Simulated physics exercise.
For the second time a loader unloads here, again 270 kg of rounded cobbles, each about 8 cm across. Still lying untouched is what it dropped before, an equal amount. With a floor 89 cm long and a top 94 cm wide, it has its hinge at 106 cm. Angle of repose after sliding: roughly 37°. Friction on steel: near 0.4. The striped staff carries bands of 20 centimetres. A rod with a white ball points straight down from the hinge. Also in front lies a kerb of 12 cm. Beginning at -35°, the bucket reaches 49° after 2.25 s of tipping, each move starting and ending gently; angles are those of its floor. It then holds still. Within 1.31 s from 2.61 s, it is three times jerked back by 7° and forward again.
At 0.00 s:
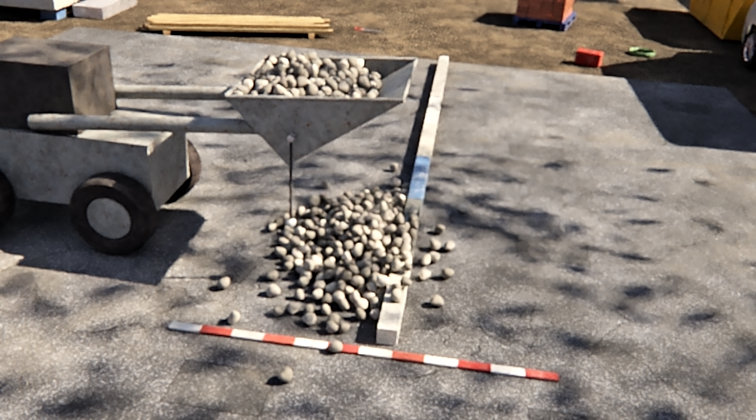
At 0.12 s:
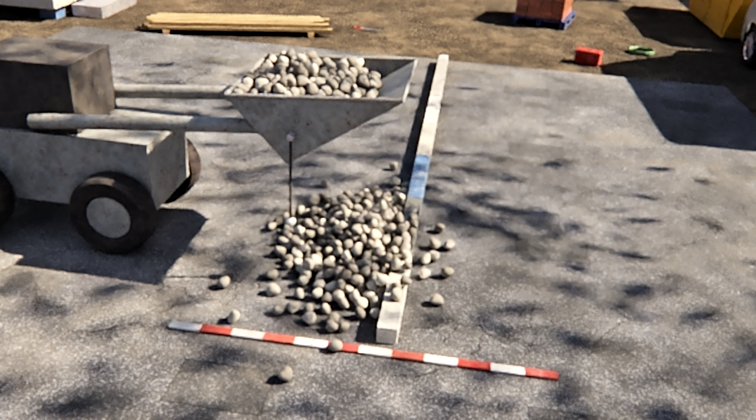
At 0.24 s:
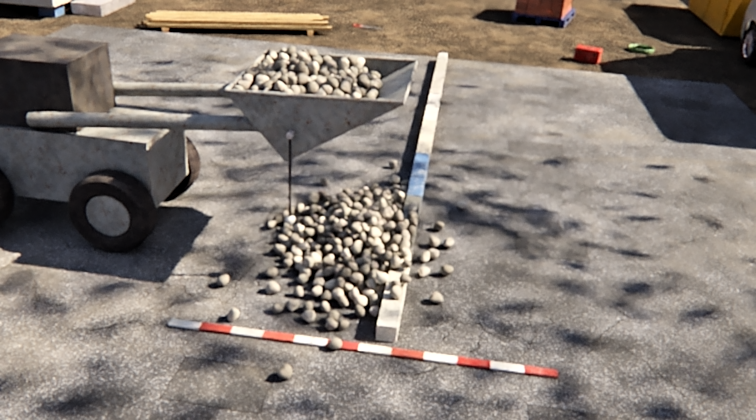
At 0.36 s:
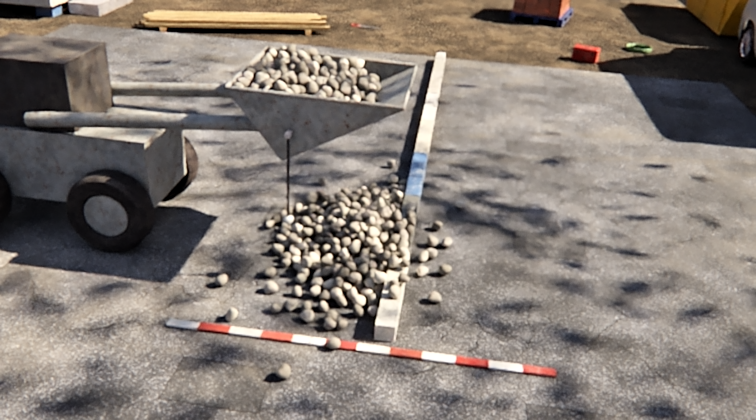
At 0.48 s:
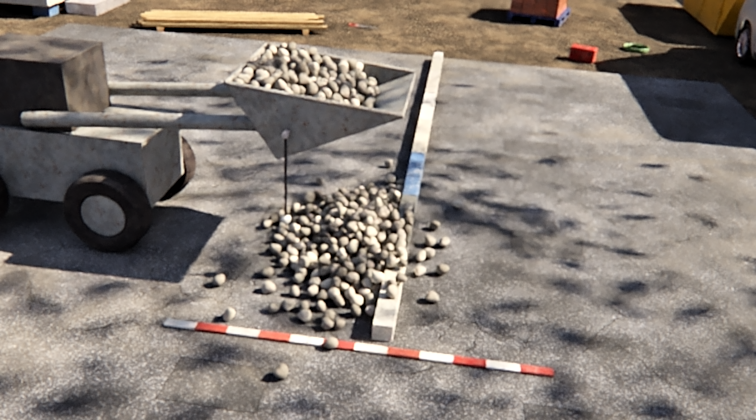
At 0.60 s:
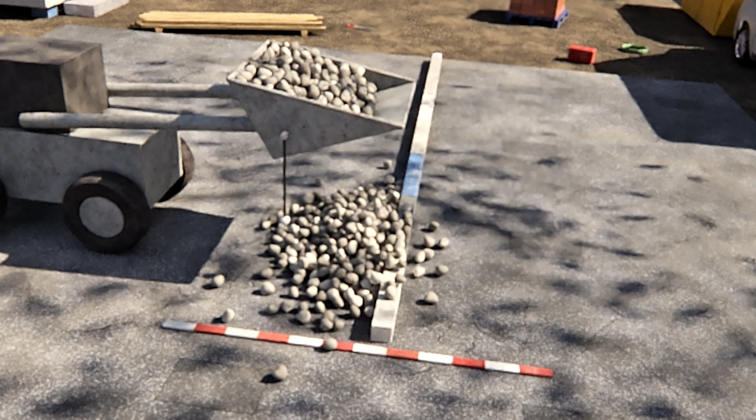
In the video, a grey loader holds a bucket of rounded stones above a motionless stone pile beside a pale kerb and a red-and-white staff, then slowly tilts the bucket's right edge slightly downward, with the stones still inside.
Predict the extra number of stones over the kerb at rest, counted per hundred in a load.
About 57 more per hundred stones.
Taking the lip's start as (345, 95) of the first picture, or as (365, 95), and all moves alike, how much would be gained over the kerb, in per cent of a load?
Some 5 percent first and 20 percent second.
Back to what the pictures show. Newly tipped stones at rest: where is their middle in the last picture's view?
I'd put their centre close to (415, 241).
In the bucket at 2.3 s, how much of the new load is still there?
Roughly 5 per cent remains inside.
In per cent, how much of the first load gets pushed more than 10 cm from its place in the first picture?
Around 5 in a hundred.
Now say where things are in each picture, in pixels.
The first frame shows lip at (403, 101), floor tilted -35°, highest stones at (313, 65). The earlier load is highest near (369, 222), 24 cm above ground level, 98 % on this side of the kerb, 2 % over the kerb.
In the second frame, the bucket is at -34°, its lip at (403, 101); the top of the load is at (309, 61); the stones move at 0.0 m/s on average.
In the third frame, the bucket is at -32°, its lip at (404, 103); the top of the load is at (304, 59); the stones move at 0.1 m/s on average.
In the fourth frame, the bucket is at -29°, its lip at (404, 109); the top of the load is at (297, 58); the stones move at 0.1 m/s on average.
The fifth frame shows lip at (403, 117), floor tilted -25°, highest stones at (286, 55); the stones move at 0.2 m/s on average.
In the sixth frame, the bucket is at -20°, its lip at (403, 127); the top of the load is at (284, 54); the stones move at 0.2 m/s on average.
After 1.7 s the floor is at 36°; in per cent of one load, 83 in the bucket, 114 on this side of the kerb, 4 over the kerb; the foremost stones are at (437, 247).
After 2.3 s the floor is at 49°; in per cent of one load, 5 in the bucket, 146 on this side of the kerb, 49 over the kerb; the foremost stones are at (526, 266).
After 4.4 s the floor is at 49°; in per cent of one load, 0 in the bucket, 141 on this side of the kerb, 59 over the kerb; the foremost stones are at (563, 269).
After 6.9 s the floor is at 49°; in per cent of one load, 0 in the bucket, 141 on this side of the kerb, 59 over the kerb; the foremost stones are at (563, 269). Net gain over the kerb, 57.
